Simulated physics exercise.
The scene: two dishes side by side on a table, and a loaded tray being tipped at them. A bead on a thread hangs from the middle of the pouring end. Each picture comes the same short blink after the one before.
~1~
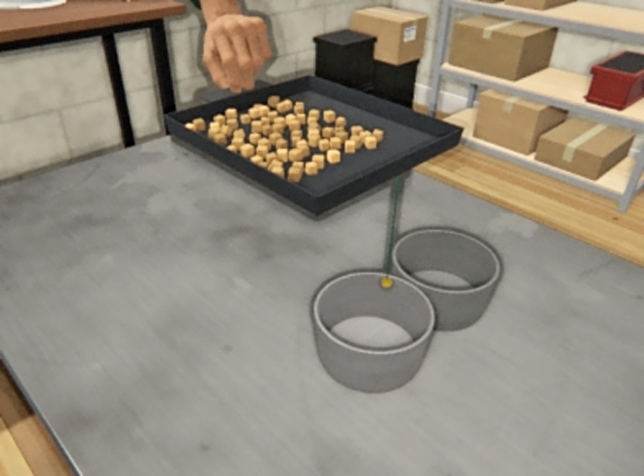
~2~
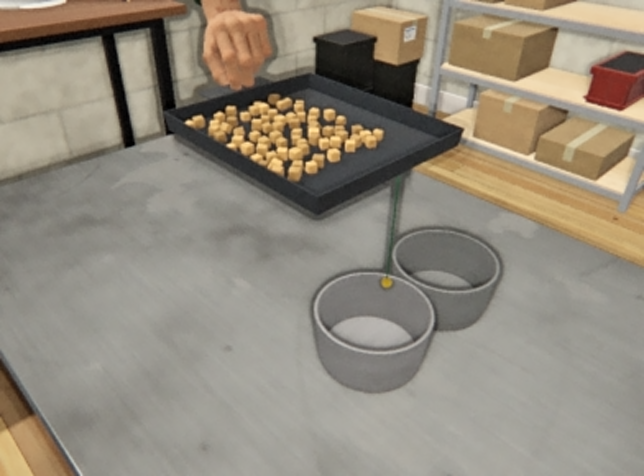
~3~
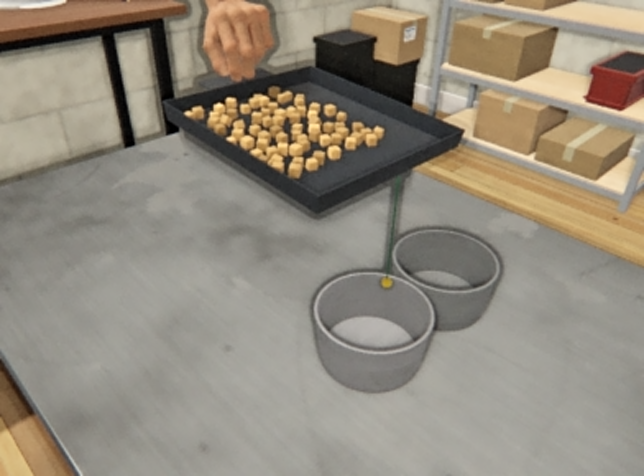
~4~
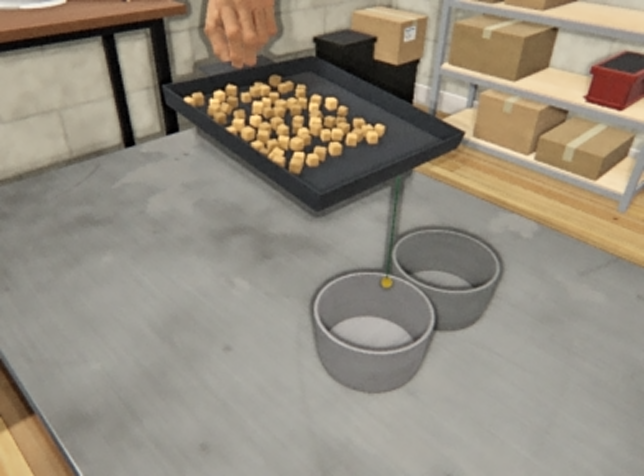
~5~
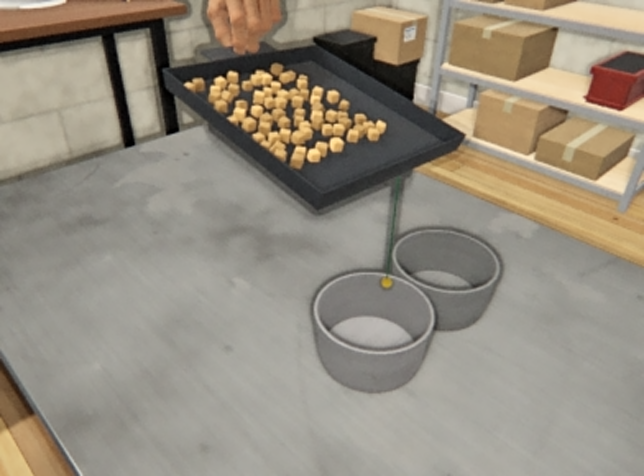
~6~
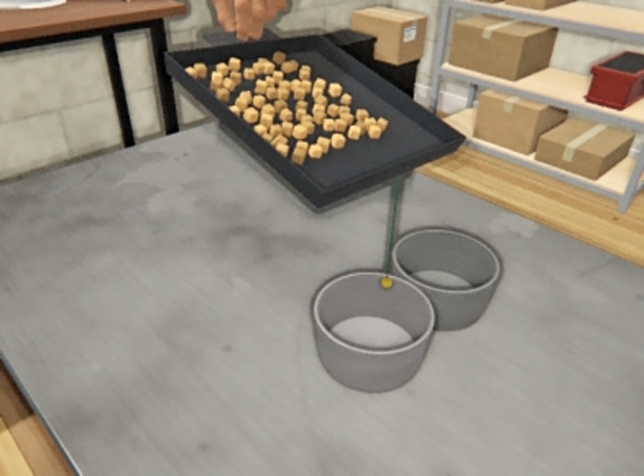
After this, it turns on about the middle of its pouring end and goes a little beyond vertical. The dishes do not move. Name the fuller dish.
More goes to the right-hand dish.
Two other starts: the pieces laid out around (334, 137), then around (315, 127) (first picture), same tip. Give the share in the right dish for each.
Near 40 % and 40 %.
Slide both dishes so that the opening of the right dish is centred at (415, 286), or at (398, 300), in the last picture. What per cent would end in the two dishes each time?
The first gives 50 %, the second 40 %.
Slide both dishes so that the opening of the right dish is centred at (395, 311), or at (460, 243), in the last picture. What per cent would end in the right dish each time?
In turn 40 and 20 in a hundred.
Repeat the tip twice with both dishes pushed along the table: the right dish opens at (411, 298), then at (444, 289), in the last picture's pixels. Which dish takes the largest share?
First the right dish, then the right dish.
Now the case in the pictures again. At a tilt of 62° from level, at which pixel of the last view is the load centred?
At about (407, 149).
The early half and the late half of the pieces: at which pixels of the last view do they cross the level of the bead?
Early half (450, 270), late half (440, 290).
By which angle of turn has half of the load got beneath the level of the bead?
At some 115 degrees.
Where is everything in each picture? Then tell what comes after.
The first frame shows corners of the pouring end (317, 194) and (460, 128), level; middle of the load (297, 135), small wooden cubes; left dish (417, 358); right dish (486, 300); bead on its thread (387, 282).
The second frame shows corners of the pouring end (318, 194) and (461, 128), level; middle of the load (297, 134).
The third frame shows corners of the pouring end (319, 193) and (461, 129), tipped barely, lowest at the right corner; middle of the load (297, 129).
The fourth frame shows corners of the pouring end (321, 192) and (462, 131), tipped a little, lowest at the right corner; middle of the load (298, 122).
The fifth frame shows corners of the pouring end (322, 190) and (463, 134), tipped a little, lowest at the right corner; middle of the load (300, 114).
The sixth frame shows corners of the pouring end (324, 189) and (463, 136), tipped clearly, lowest at the right corner; middle of the load (302, 107); left dish (417, 358); right dish (486, 300).
Just after the last frame, tray tipped steeply; almost all on the tray; just a few in the air.
A moment on, tray tipped past a quarter turn; the larger part on the tray; about a tenth in the left dish; about a tenth in the right dish; just a few outside both; about a tenth in the air.
Further on, tray tipped past a quarter turn; roughly a quarter in the left dish; roughly half in the right dish; roughly a third outside both.
When it is over, tray tipped past a quarter turn; roughly a quarter in the left dish; roughly half in the right dish; roughly a third outside both.
